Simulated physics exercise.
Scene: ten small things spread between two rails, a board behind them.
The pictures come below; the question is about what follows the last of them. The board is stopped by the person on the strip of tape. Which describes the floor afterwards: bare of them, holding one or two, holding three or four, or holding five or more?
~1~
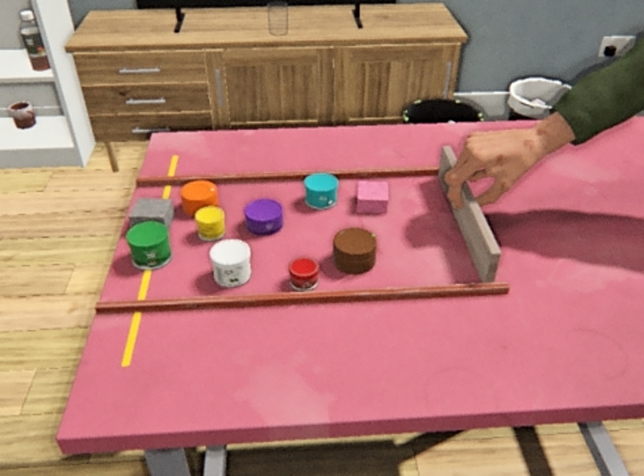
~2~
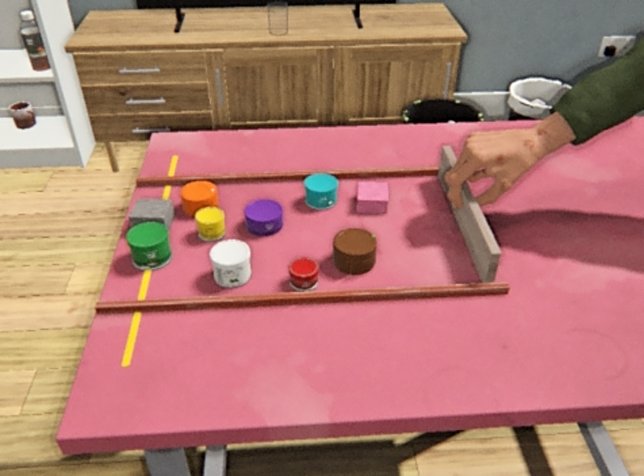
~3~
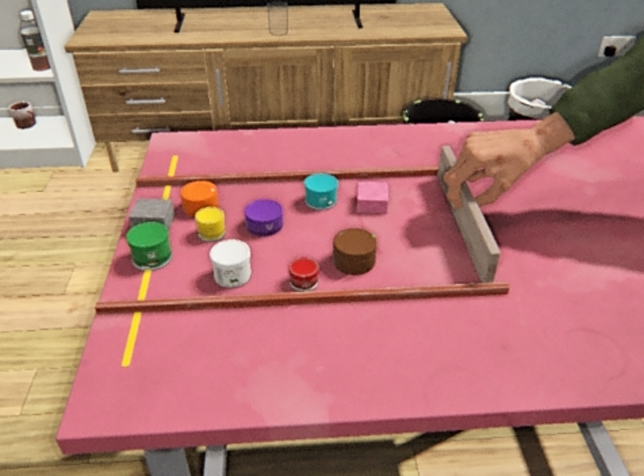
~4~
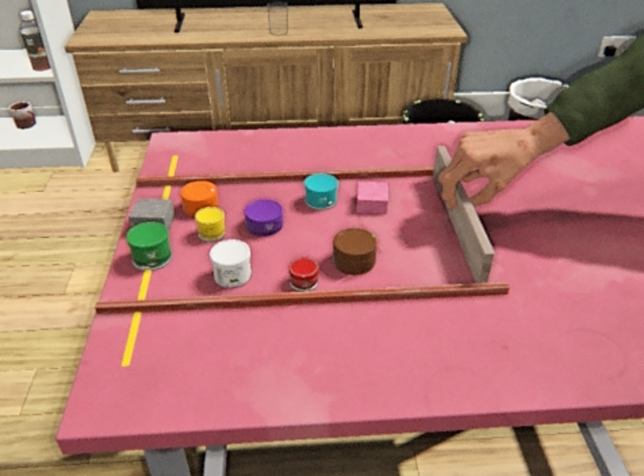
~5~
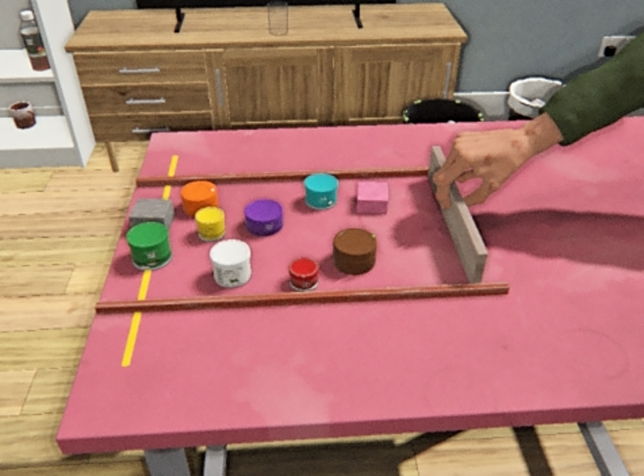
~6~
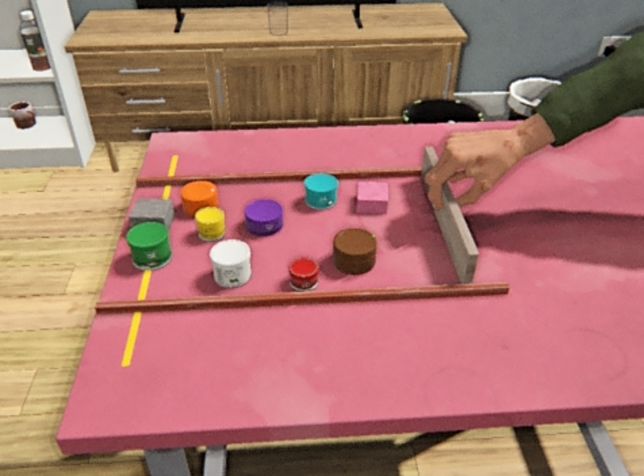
The floor is holding five or more.
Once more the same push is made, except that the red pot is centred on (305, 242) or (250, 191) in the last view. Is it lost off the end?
One after the other: It keeps its spot; it keeps its spot.
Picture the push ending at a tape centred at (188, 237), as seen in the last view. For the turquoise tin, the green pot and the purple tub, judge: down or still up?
The turquoise tin remains up; the green pot stays on; the purple tub remains up.
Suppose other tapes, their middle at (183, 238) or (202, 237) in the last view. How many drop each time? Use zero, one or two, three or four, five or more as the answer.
First either one or two, then 1 or 2.
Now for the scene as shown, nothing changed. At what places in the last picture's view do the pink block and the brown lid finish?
You'll see the pink block at (146, 207), with the brown lid at (125, 260).
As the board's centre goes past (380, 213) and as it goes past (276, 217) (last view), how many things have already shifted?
The counts are 1 and 7.
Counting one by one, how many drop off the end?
Precisely 6.
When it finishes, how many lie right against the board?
It is in contact with 4.
Soon after, none off yet; grey block at rest near (152, 216); green pot at rest near (150, 246); orange lid at rest near (200, 199).
In the end, the number that fall off is five or more; gone, turquoise tin, white tin, yellow pot, orange lid, green pot and grey block.
